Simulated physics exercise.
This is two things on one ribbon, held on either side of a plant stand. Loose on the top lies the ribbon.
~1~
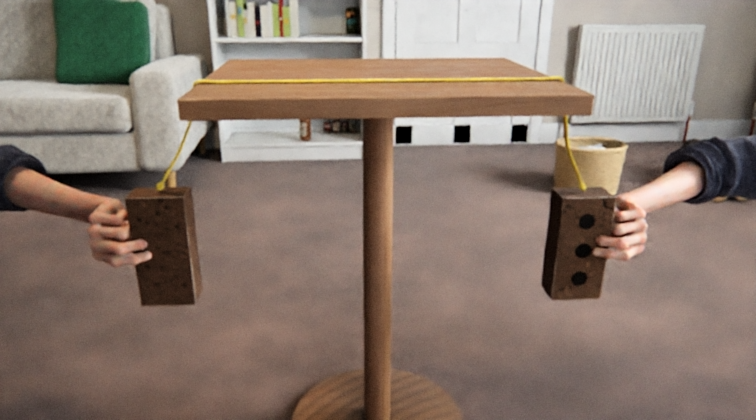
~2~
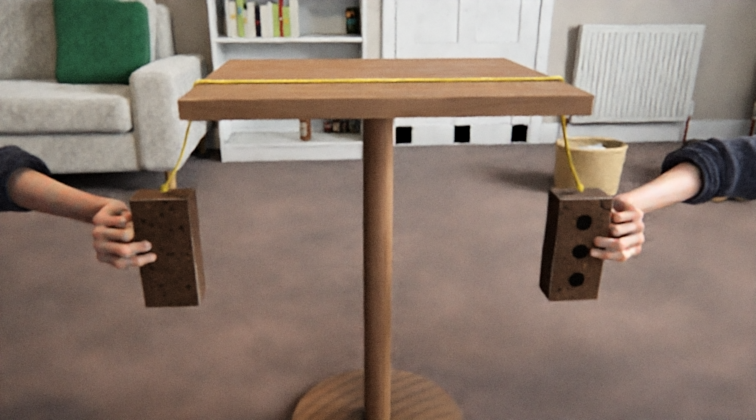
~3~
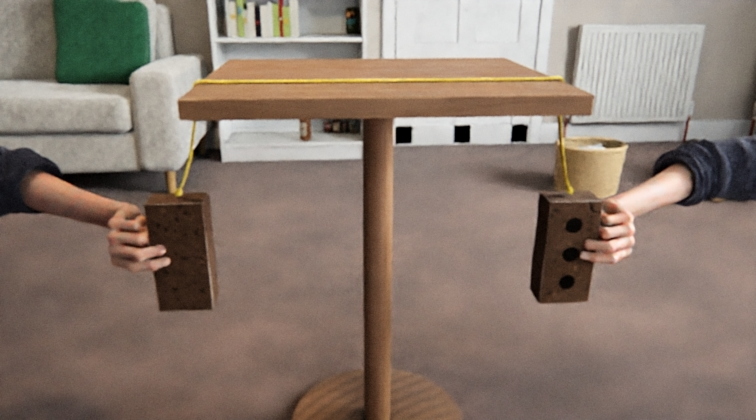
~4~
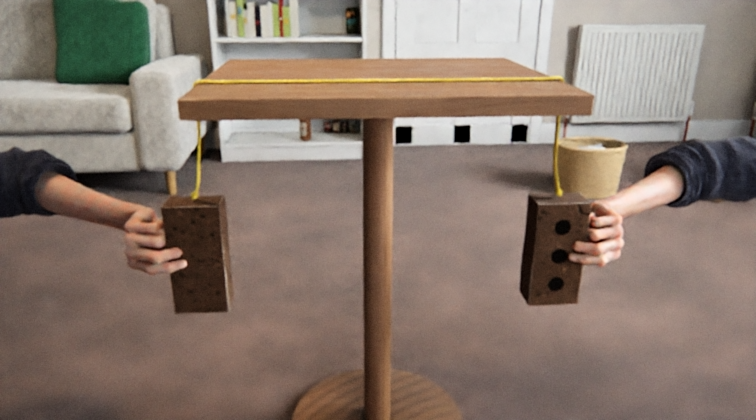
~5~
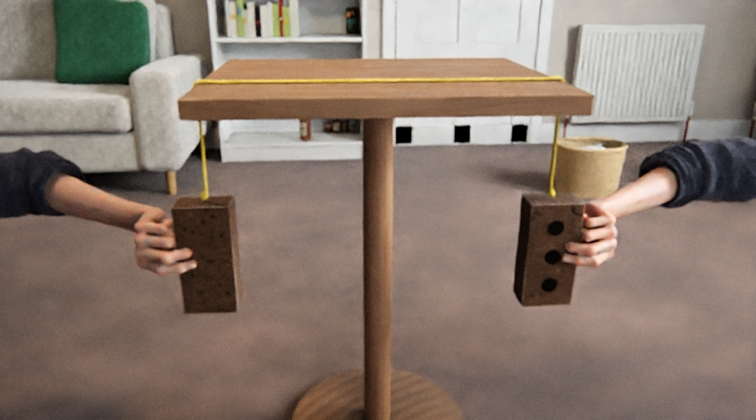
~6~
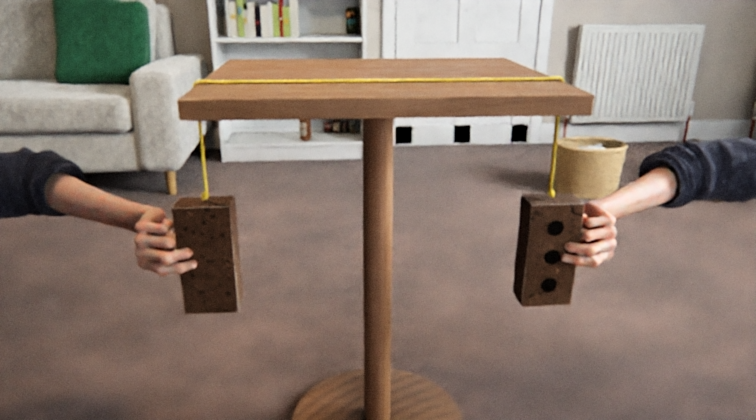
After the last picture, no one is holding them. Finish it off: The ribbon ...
The ribbon stays at rest.
Then, 0.34 s past the final frame, left brick at the same height near (214, 256); right brick at the same height near (542, 252).
Then, 1.10 s past the final frame, left brick at the same height near (210, 256); right brick at the same height near (546, 252).
When it is over, left brick at the same height near (215, 256); right brick at the same height near (540, 252). The ribbon hangs still.
